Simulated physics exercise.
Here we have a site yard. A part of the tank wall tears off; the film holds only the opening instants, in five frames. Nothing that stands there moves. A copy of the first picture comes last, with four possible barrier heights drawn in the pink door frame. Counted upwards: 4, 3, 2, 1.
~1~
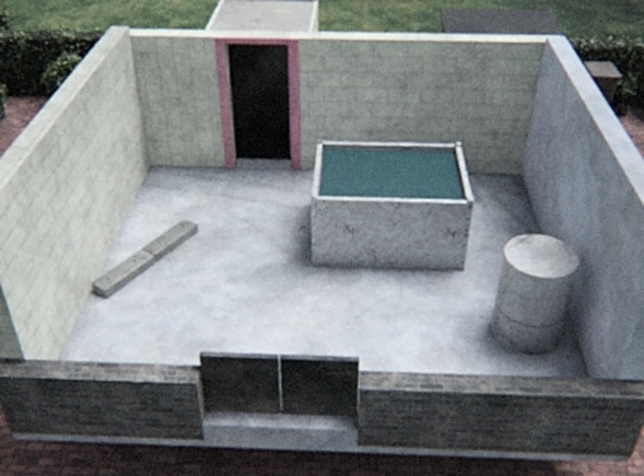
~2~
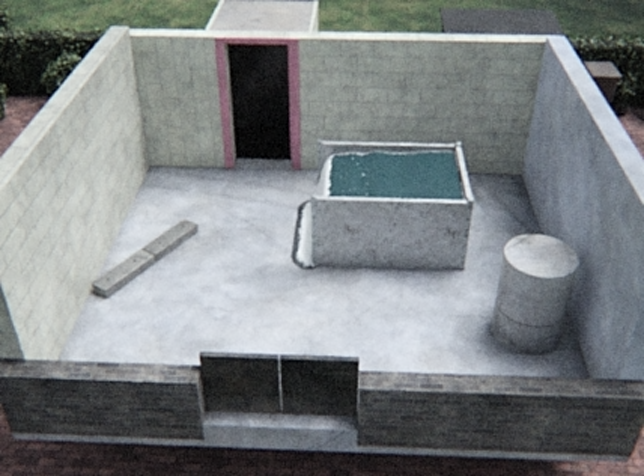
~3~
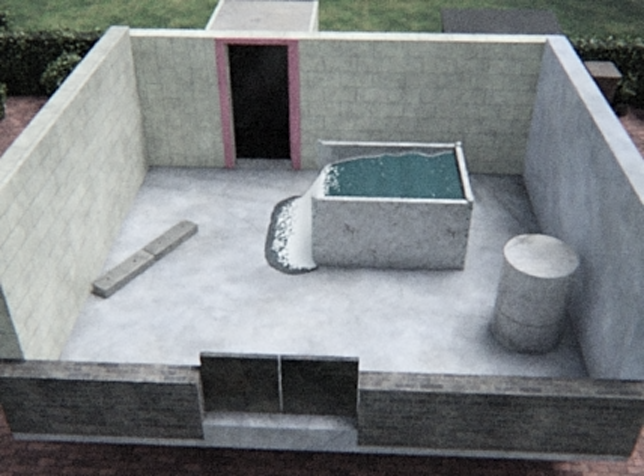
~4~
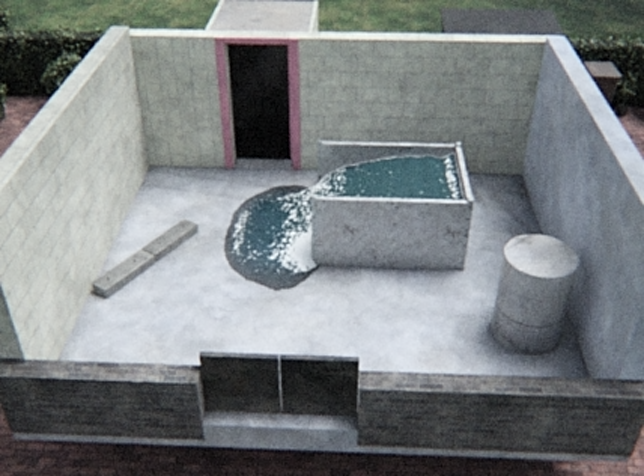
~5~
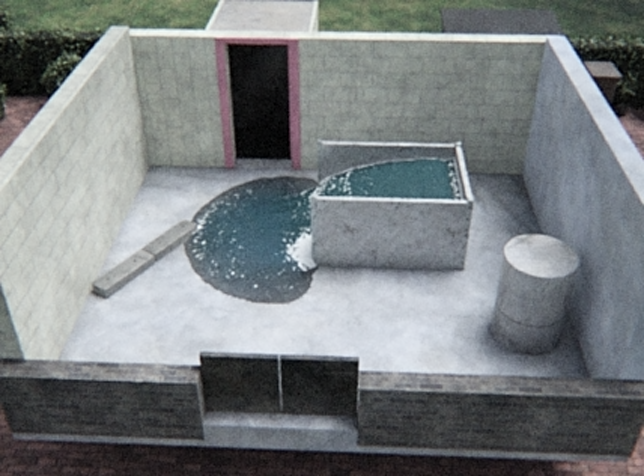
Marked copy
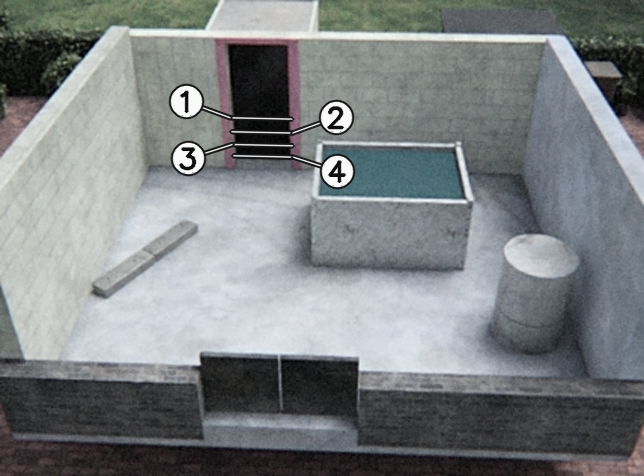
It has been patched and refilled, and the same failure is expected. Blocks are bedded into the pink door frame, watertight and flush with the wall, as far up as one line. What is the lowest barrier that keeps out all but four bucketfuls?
The limit is 4.
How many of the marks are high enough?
All of the four.
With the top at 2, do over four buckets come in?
No, not at all.
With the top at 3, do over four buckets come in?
No, that is safe.
On the marked copy, 1 at (261, 118); 2 at (261, 132); 3 at (262, 145); 4 at (263, 156); from the bottom up 4, 3, 2, 1.
Choosing 1, nothing gets over.
Choosing 2, nothing gets over.
Choosing 3, nothing gets over.
Choosing 4, a splash gets over, under a bucket.
